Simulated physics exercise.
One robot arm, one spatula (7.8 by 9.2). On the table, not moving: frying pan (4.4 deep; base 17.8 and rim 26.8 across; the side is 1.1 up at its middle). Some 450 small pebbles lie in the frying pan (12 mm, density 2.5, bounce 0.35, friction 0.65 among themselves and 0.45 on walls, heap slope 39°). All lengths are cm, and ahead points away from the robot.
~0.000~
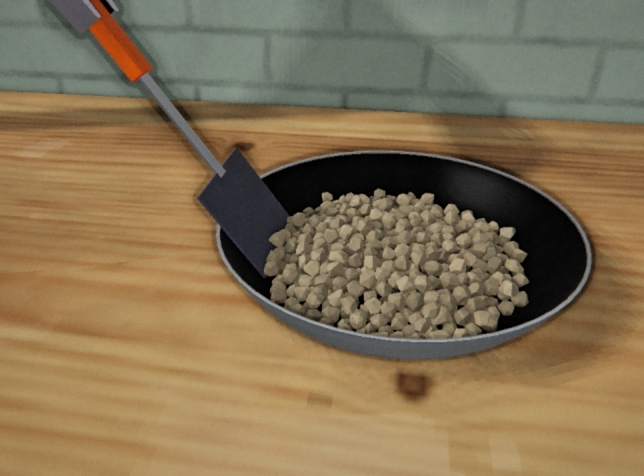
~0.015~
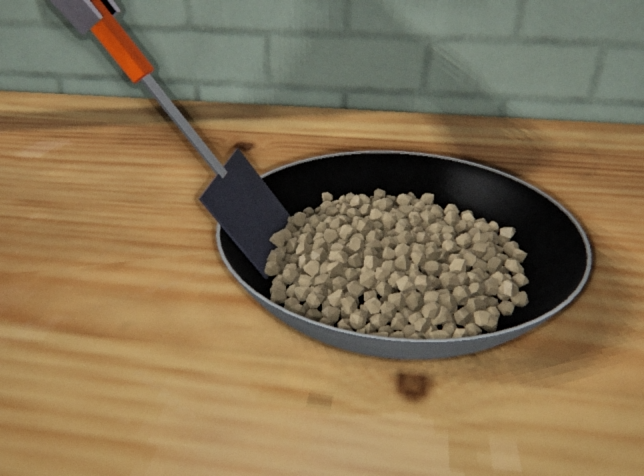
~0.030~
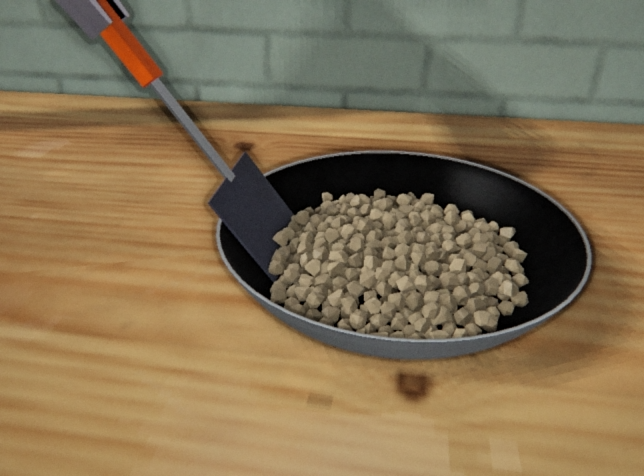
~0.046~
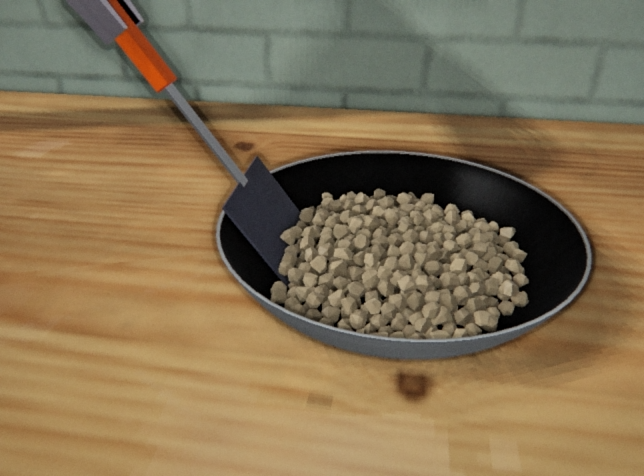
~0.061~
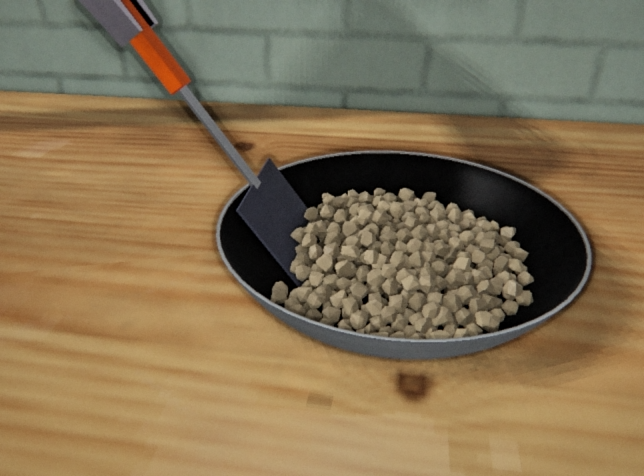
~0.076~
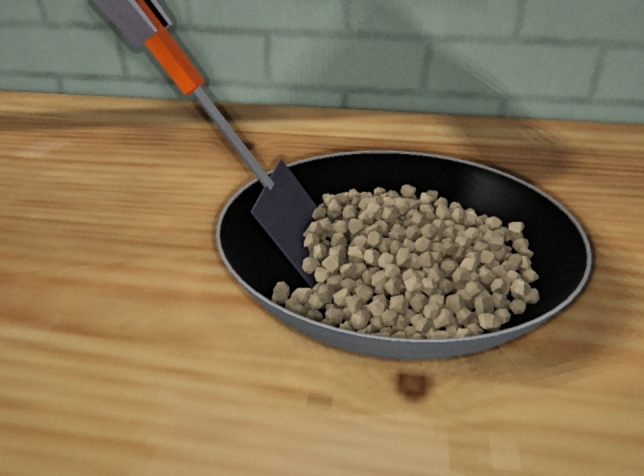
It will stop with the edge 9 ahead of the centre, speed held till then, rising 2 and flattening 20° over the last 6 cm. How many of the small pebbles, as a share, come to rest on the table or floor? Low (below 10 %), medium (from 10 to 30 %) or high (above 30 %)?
Answer: Medium; from 10 to 30 % of the small pebbles finish on the table or floor.
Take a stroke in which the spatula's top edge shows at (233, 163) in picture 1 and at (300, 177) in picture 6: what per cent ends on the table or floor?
Some 35 per cent.
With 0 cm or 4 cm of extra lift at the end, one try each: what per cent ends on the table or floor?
About 15 and 20 per cent.
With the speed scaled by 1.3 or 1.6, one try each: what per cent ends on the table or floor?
About 25 and 30 per cent.
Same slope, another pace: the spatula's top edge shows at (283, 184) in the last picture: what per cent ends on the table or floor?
About 25 per cent.
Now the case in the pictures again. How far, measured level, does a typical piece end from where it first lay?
About 8 cm.
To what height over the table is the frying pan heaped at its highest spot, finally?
Some 6.5 cm.
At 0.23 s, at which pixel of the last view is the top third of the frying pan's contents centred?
At about (521, 234).
After 0.15 s, sloping 55°, highest piece 5 above the table; 448 in the frying pan.
After 0.23 s, sloping 48°, highest piece 6 above the table; 446 in the frying pan, 2 on the blade or in flight.
After 0.47 s, sloping 35°, highest piece 7 above the table; 363 in the frying pan, 81 on the table or floor, 4 on the blade or in flight.
After 1.52 s, sloping 35°, highest piece 6 above the table; 363 in the frying pan, 85 on the table or floor.
In the end, 363 in the frying pan, 85 on the table or floor. That is 19 % on the table or floor.
